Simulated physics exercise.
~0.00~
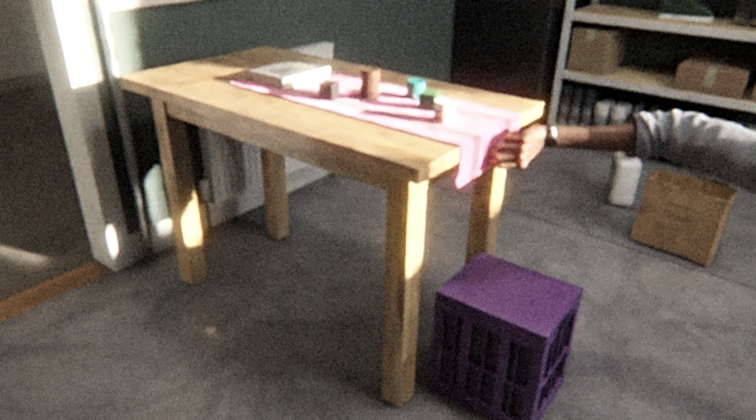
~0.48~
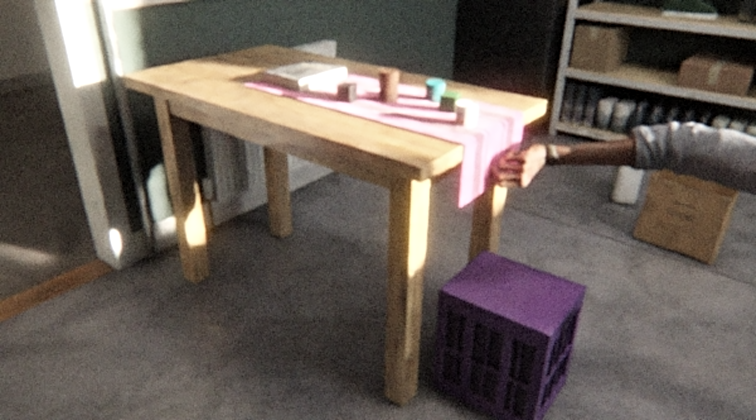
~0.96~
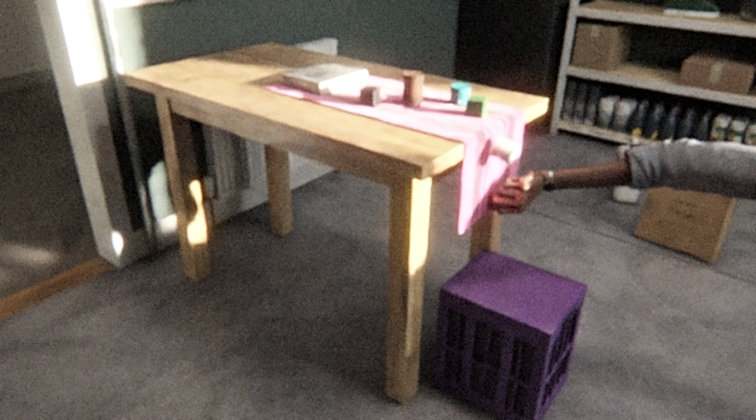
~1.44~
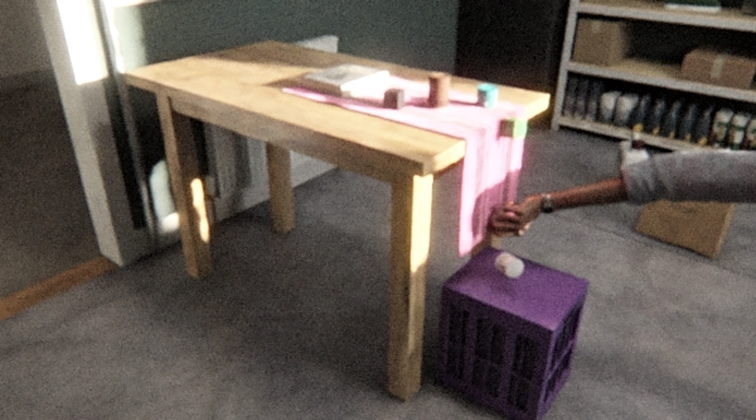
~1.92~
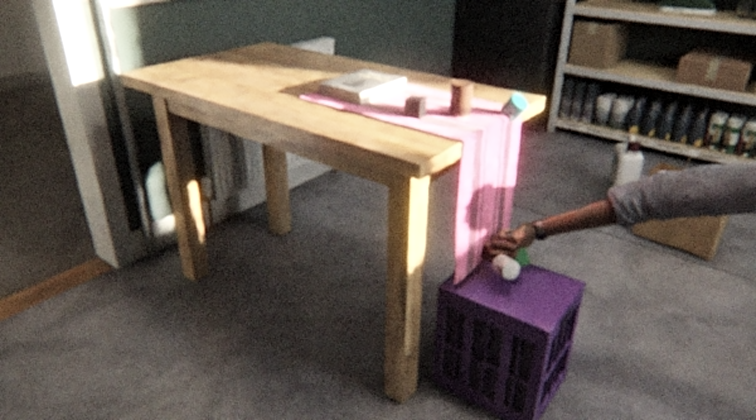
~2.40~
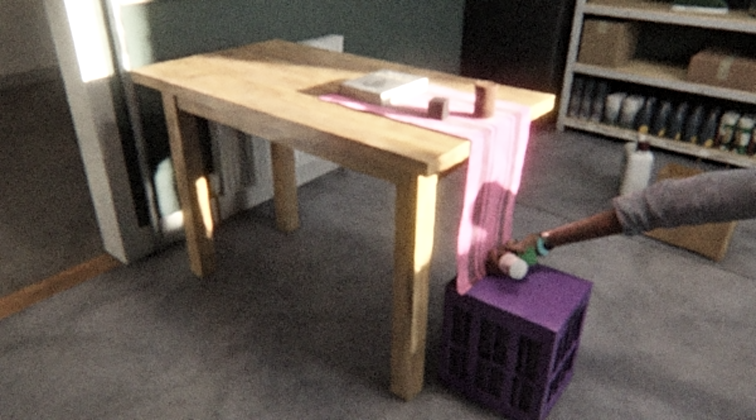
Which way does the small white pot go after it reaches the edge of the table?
It goes down, dropping from the table's edge to the top of the purple crate.
